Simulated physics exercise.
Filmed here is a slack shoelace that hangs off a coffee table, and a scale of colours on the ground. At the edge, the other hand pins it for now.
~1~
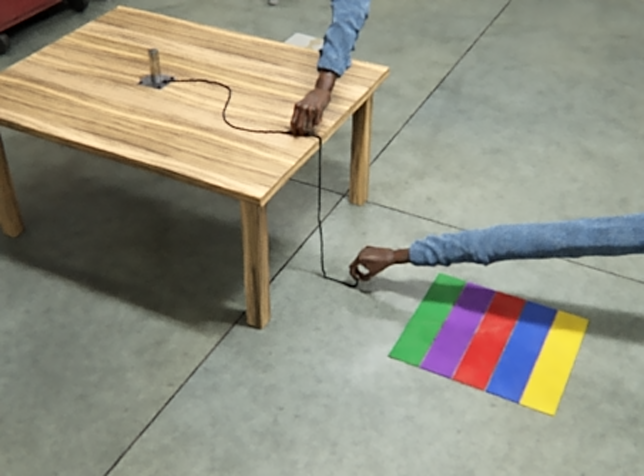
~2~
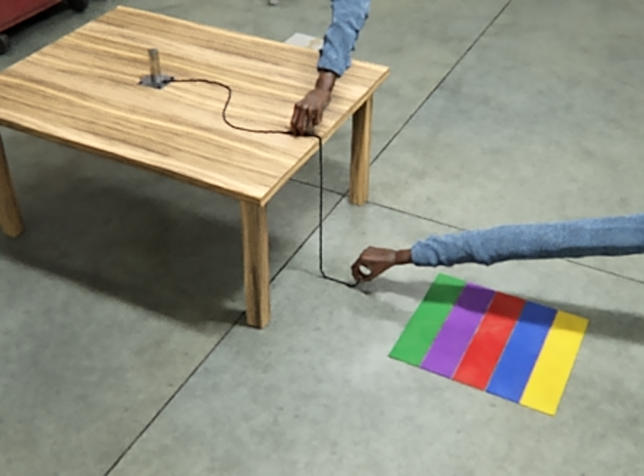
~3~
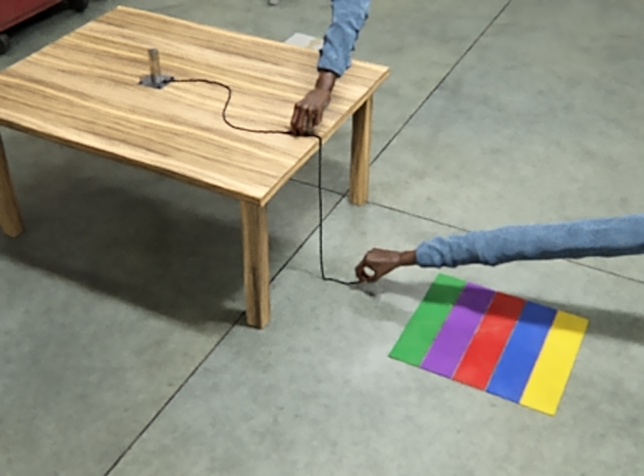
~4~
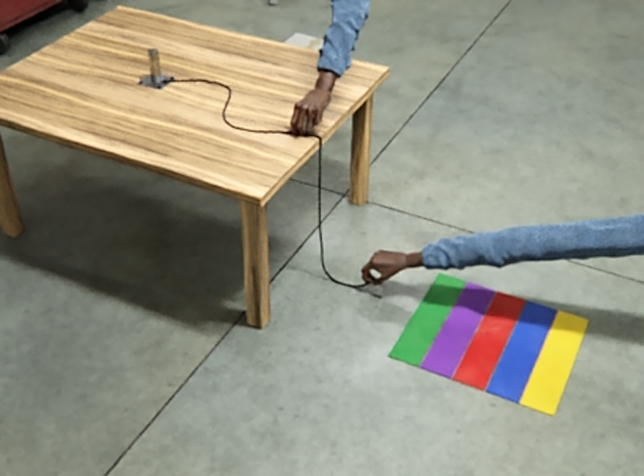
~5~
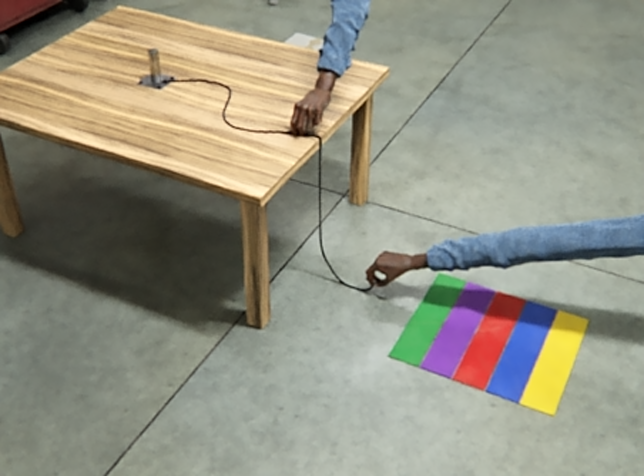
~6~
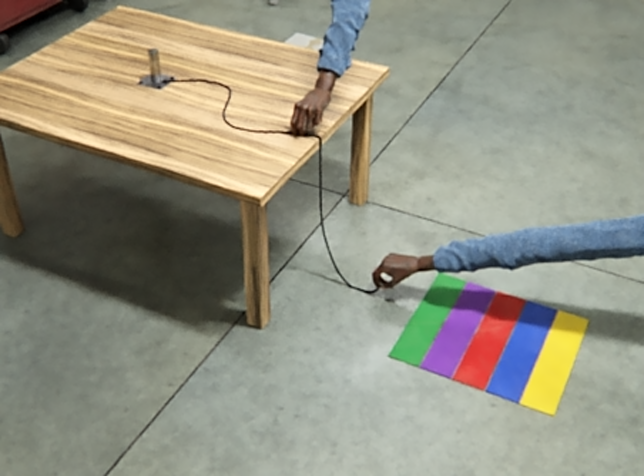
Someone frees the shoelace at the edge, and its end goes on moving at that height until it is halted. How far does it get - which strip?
Blue.
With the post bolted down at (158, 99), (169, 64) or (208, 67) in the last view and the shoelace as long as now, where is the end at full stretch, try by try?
Try by try, about (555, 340), (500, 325) and (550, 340).
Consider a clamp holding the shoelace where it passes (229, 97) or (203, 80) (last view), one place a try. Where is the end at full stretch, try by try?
First try near (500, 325), second near (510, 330).
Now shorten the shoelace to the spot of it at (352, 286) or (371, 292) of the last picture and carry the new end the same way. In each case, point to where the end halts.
(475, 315) and (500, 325).
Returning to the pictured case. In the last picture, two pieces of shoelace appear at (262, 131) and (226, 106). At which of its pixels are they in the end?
(318, 134), then (254, 112).
Soon after, end near (475, 317); over purple.
Then, end near (506, 327); over red.
At full stretch, end near (523, 333); over blue. It gets as far as the blue strip.
